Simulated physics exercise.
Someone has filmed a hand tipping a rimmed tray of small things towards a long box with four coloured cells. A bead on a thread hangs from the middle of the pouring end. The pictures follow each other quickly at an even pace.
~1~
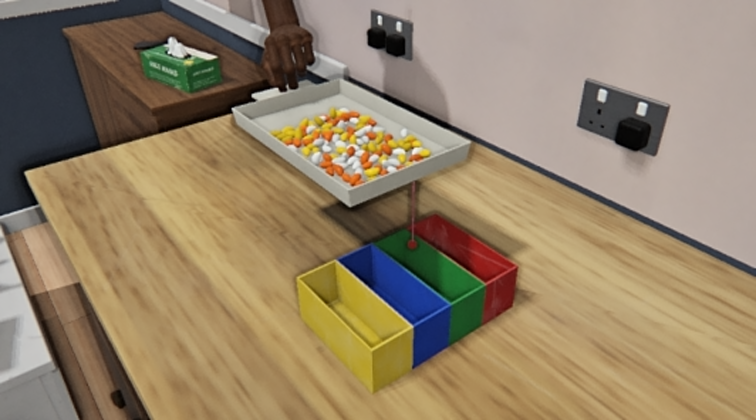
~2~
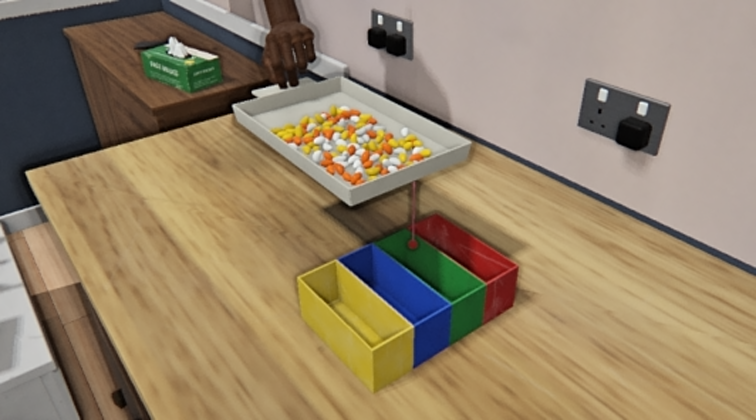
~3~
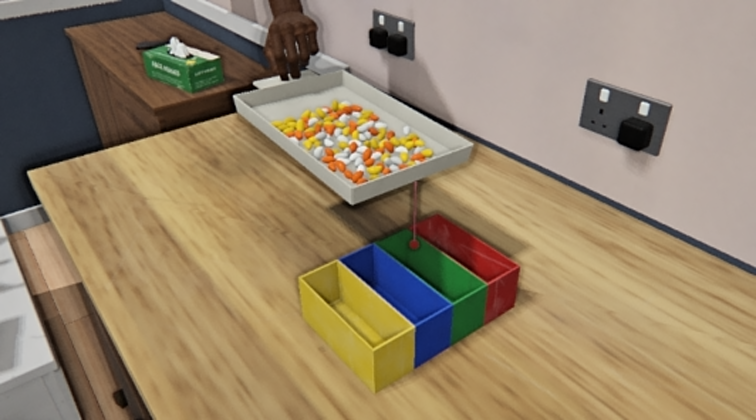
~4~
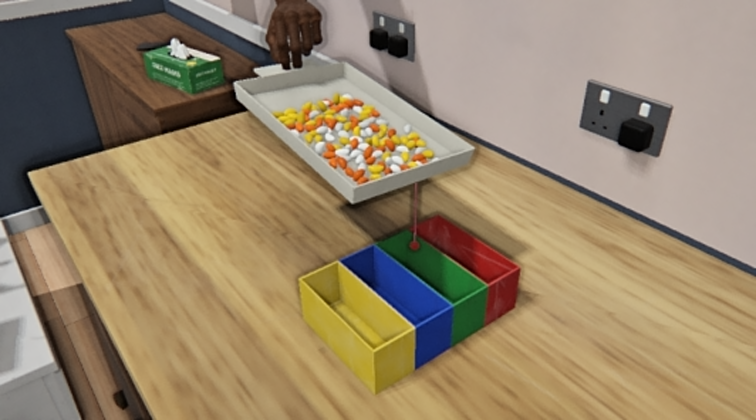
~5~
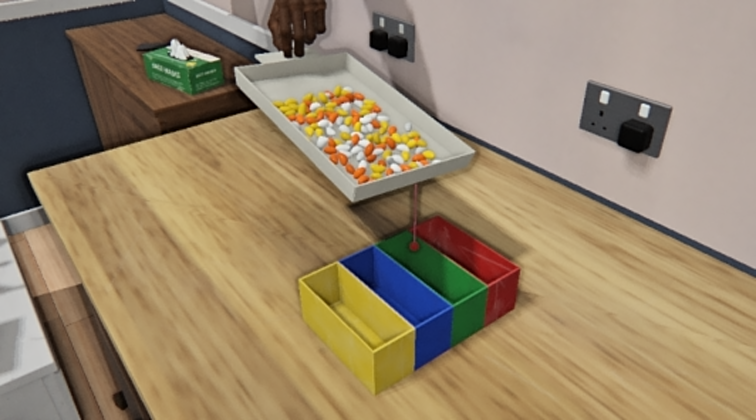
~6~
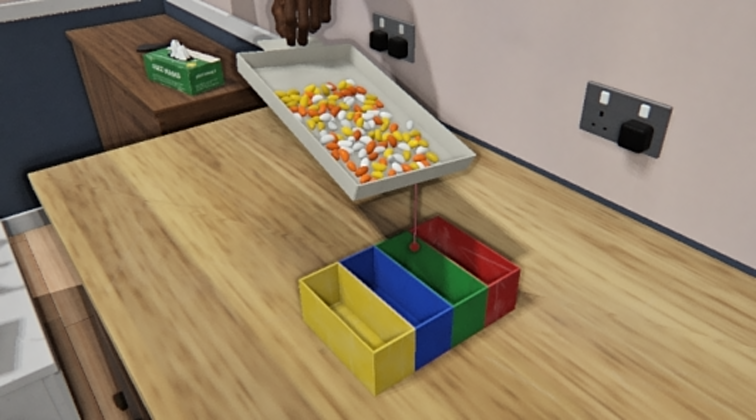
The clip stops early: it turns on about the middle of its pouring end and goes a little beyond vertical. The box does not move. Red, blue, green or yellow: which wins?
The red cell gets the most.
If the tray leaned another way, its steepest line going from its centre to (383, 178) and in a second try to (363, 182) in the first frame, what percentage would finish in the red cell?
Near 10 % and 0 %.
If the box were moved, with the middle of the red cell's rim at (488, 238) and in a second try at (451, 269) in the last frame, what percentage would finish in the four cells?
Roughly 90 per cent, and 30 per cent.
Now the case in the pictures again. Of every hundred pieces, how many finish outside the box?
Some 40 per cent.
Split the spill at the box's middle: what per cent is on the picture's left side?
Roughly 0 in a hundred.
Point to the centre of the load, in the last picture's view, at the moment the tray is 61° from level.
Near (413, 125).
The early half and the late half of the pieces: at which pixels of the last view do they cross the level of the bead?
Around (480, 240) and then (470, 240).
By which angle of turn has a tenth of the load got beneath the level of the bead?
Roughly 110°.
Shortly afterwards, tray tipped steeply; the whole lot on the tray.
Next, tray tipped right over; all but a few on the tray; only a few in the green cell; only a few falling or outside the box.
Some moments later, tray tipped past a quarter turn; near half in the red cell; near a quarter in the green cell; near a third falling or outside the box.
In the end, tray tipped past a quarter turn; near half in the red cell; near a quarter in the green cell; none at all in the yellow cell; none at all in the blue cell; near a third outside the box.
